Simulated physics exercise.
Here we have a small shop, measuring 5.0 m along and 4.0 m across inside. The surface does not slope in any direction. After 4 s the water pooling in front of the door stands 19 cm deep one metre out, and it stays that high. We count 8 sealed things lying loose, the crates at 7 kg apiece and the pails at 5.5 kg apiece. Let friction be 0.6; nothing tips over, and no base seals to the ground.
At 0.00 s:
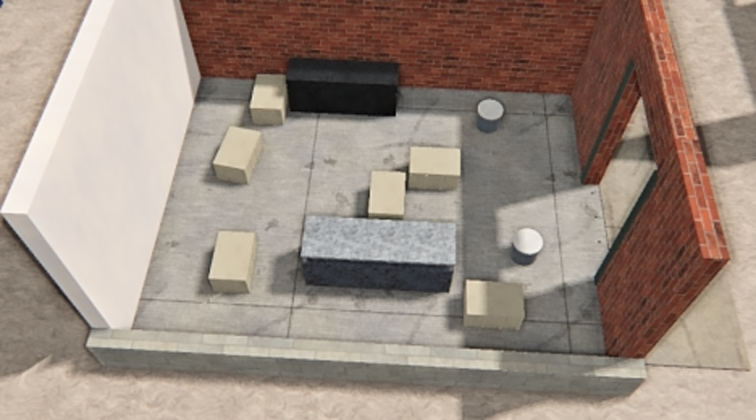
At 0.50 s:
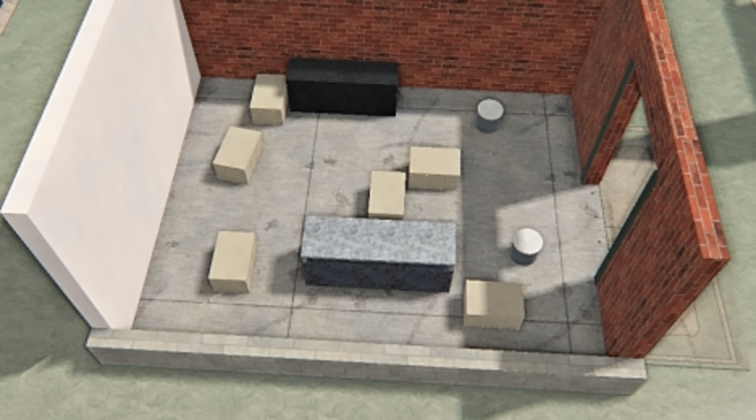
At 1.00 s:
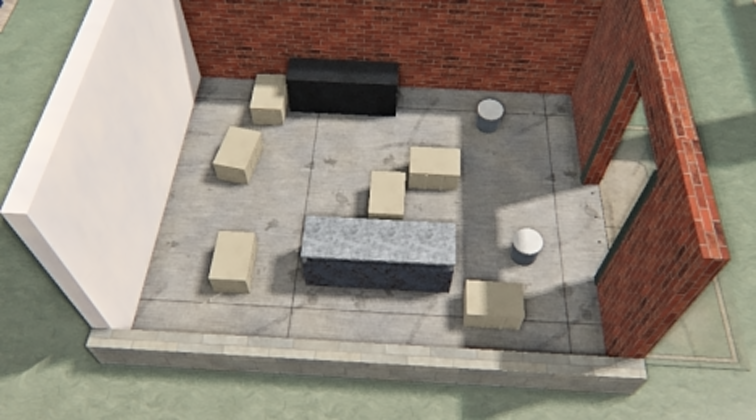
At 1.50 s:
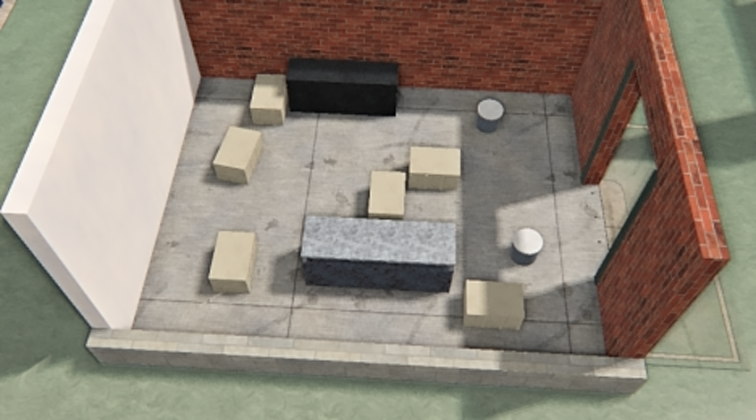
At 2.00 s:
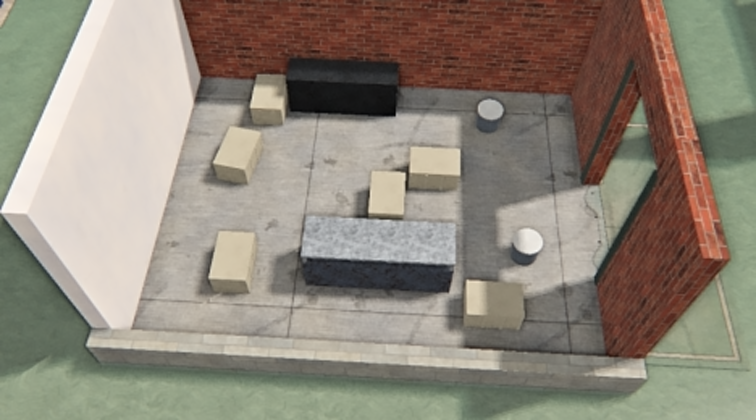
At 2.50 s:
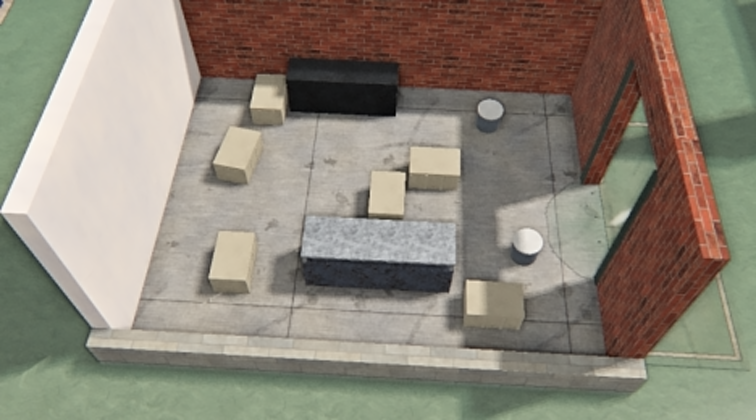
In this clip, a roofless brick-walled room holding tan crates, pails and two long dark blocks stays still while the ground outside turns from sandy to green, and a thin clear sheet then spreads inside the right-hand doorway.
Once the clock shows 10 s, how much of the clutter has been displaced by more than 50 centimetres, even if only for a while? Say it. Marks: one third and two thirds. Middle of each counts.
By my guess the moved share will come to two thirds or beyond.
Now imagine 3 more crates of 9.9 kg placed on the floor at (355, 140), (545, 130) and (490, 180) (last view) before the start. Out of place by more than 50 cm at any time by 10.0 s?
Taking them in the given order: Greater, then smaller, then greater.
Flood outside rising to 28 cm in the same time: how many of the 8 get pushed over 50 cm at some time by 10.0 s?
7.
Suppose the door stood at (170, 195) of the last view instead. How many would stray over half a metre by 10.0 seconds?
Result: 4 of them.
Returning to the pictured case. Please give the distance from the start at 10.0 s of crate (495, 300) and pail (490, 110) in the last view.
Net displacement, in order: 200 cm; 0 cm.
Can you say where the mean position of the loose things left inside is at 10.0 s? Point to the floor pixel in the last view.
Near (291, 195).
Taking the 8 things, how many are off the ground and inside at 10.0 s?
Just then, the number is 6.
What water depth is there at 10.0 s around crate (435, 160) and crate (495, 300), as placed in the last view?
Some 10 cm at the first, some 4 cm at the second.
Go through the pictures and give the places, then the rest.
The first picture shows a crate at (435, 161) rests on the ground; a crate at (232, 255) rests on the ground; 0.0 m2 under water; 0 of 8 have shifted.
The second picture shows a crate at (435, 161) rests on the ground; a crate at (232, 255) rests on the ground; water covers 0.0 m2; 0 of 8 have shifted.
The third picture shows a crate at (435, 161), on the bottom; a crate at (232, 255) rests on the ground; 0.0 m2 under water; 0 of 8 have shifted.
The fourth picture shows a crate at (435, 161), on the bottom; a crate at (232, 255), on the bottom; water covers 0.0 m2; 0 of 8 have shifted.
The fifth picture shows a crate at (435, 161), on the bottom; a crate at (232, 255) rests on the ground; 0.0 m2 under water; 0 of 8 have shifted.
The sixth picture shows a crate at (435, 161), on the bottom; a crate at (232, 255) rests on the ground; 0.4 m2 under water; 0 of 8 have shifted.
After 3.5 s 0 of 8 are over 50 cm from their spots; 0 afloat.
After 4.5 s 0 of 8 are over 50 cm from their spots; 0 afloat.
After 7.0 s 4 of 8 are over 50 cm from their spots; 2 afloat.
After 10.0 s 5 of 8 are over 50 cm from their spots, and 6 have been at some point; 6 afloat.
